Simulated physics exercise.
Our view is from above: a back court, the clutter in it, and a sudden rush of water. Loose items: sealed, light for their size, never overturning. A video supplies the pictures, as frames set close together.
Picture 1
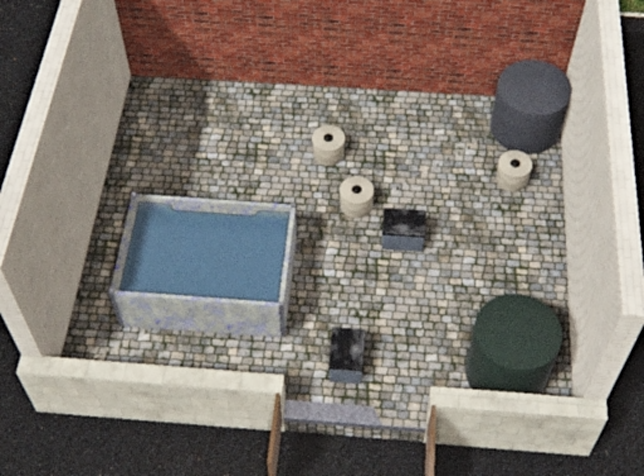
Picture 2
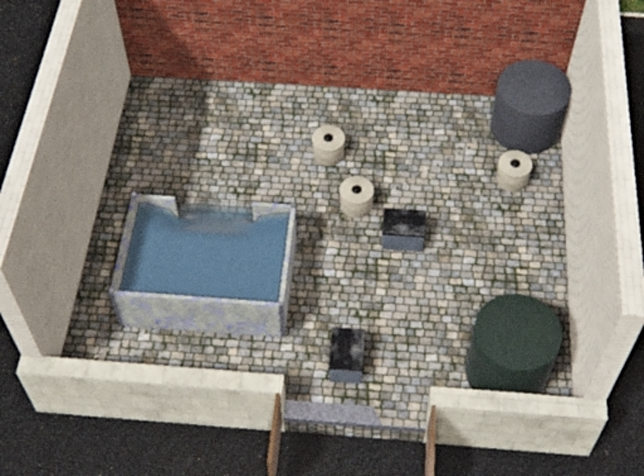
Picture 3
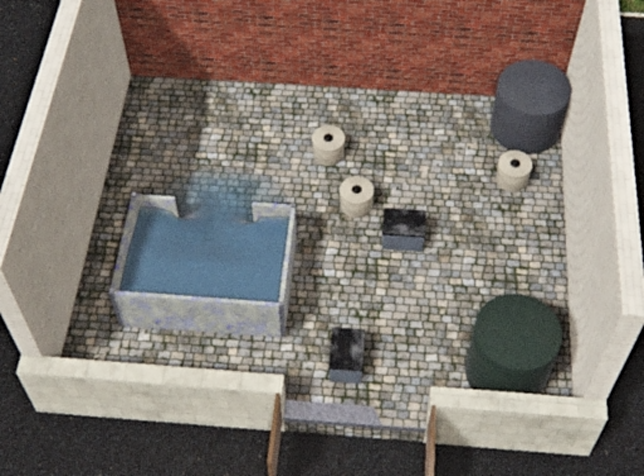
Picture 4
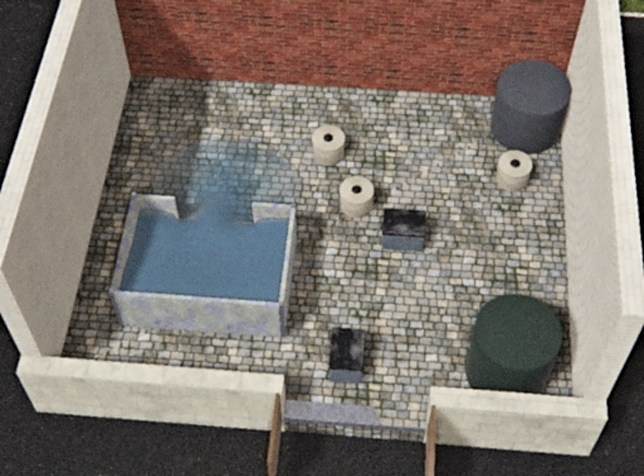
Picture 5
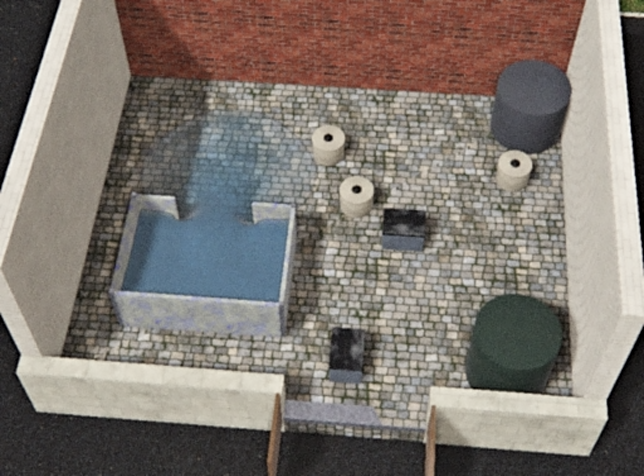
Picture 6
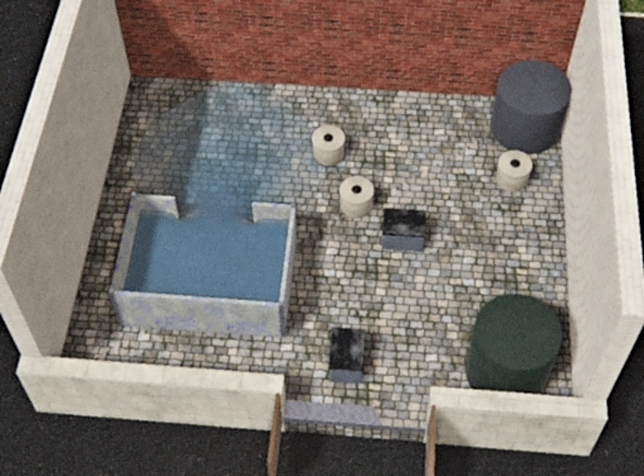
A walled back court paved in mottled cobbles, with a red brick wall at the far side, is seen from above by a still camera. A pale tank of blue water sits at left, three cream tubs and two dark chests are scattered about the middle and right, and grey and green cylinders stand at right. A section of the tank's far side opens, and water rushes through the gap, fanning thinly toward the brick wall, while the loose items stay put.
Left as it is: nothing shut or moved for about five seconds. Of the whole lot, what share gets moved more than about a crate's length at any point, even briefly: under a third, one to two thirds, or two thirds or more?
Below a third.
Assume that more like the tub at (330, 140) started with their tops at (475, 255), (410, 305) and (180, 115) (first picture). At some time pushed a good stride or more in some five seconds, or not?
Taking them one at a time: Remains close, then remains close, then gets driven off.
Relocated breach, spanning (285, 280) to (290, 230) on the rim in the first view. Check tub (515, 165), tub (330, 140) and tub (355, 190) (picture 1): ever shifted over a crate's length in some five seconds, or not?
As listed: Shifted that much, not that far, not that far.
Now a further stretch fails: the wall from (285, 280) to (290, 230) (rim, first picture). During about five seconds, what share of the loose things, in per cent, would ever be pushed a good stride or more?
I'd put it around 60 percent.
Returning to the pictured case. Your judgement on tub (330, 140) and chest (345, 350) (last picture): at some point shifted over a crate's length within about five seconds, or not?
Note - item one displaced that much, item two not the full distance.
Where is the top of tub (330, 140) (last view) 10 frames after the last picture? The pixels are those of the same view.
Estimated top position: Approximately (377, 118).
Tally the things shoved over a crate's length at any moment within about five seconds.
So the number is 1.
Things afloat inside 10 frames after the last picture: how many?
I make it 0.
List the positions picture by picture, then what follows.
In the first frame, a tub at (329, 138), on the bottom; a chest at (347, 348), on the bottom; 0 of 5 have shifted.
In the second frame, a tub at (329, 138), on the bottom; a chest at (347, 348) rests on the ground; 0 of 5 have shifted.
In the third frame, a tub at (329, 138) rests on the ground; a chest at (347, 348), on the bottom; 0 of 5 have shifted.
In the fourth frame, a tub at (329, 138) rests on the ground; a chest at (347, 348), on the bottom; 0 of 5 have shifted.
In the fifth frame, a tub at (329, 138) rests on the ground; a chest at (347, 348), on the bottom; 0 of 5 have shifted.
In the sixth frame, a tub at (329, 138), on the bottom; a chest at (347, 348) rests on the ground; 0 of 5 have shifted.
A moment on, 0 of 5 are well off their spots; 0 afloat.
Next, 1 of 5 are well off their spots; 0 afloat.
Later, 1 of 5 are well off their spots; 0 afloat.
In the end, 1 of 5 are well off their spots, and 1 have been at some point; 0 afloat.
